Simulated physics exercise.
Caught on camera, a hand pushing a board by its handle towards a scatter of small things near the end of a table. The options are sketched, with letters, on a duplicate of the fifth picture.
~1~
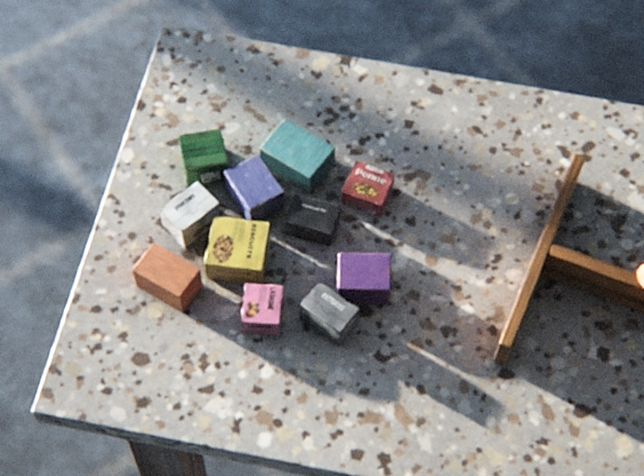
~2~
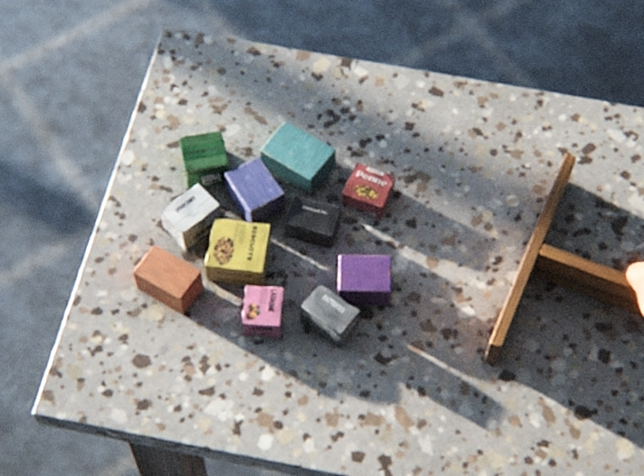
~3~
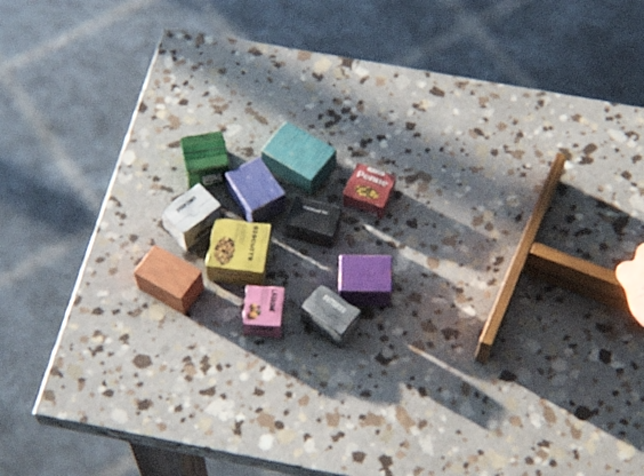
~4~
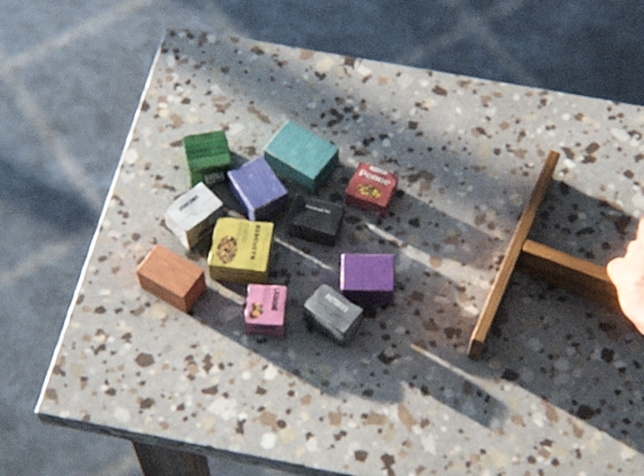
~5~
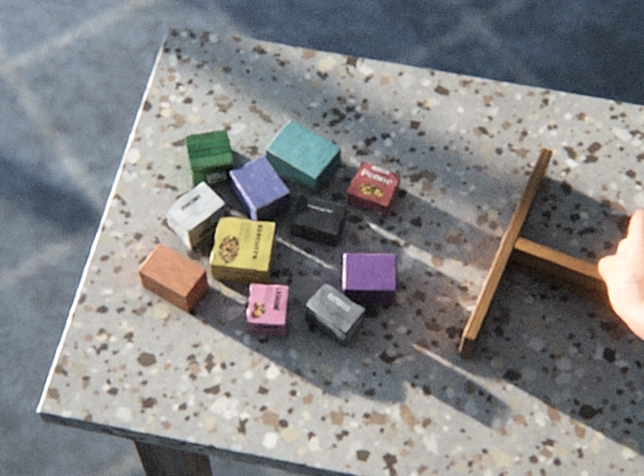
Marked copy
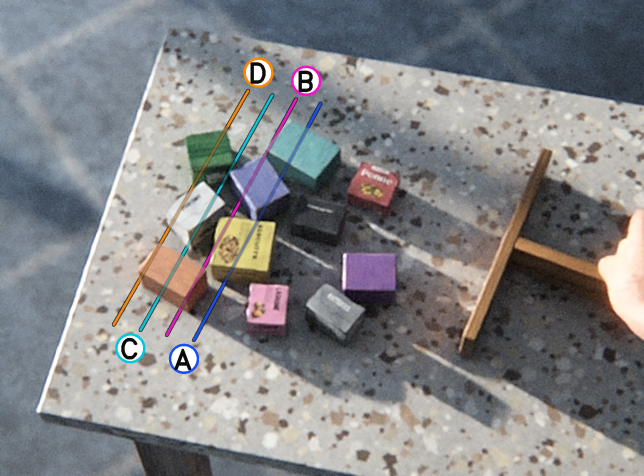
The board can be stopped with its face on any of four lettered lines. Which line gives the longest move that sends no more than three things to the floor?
As far as mark C.
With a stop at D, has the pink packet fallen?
Yes.
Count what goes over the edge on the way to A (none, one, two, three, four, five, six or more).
By then, none.
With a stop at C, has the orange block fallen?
Yes.
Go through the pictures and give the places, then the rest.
Blue block (254, 190); white packet (190, 215); grey box (329, 313), in the first frame.
Board (535, 246); pink packet (263, 312), in the second frame.
Board (526, 244); red packet (369, 192), in the third frame.
Board (518, 242); turquoise block (301, 156), in the fourth frame.
Board (510, 239); black packet (318, 221); orange block (174, 278); blue block (260, 190), in the fifth frame.
On the copy, A at (261, 216); B at (235, 211); C at (210, 206); D at (184, 202).
On C. First, board (402, 220); grey box (325, 313); purple block (349, 267).
Then, board (296, 200); orange block (131, 270); white packet (158, 203).
Finally, board (212, 185); orange block over the edge; white packet over the edge; three fallen.
By contrast, A is within the limit but short; B is within the limit but short; D drops six.
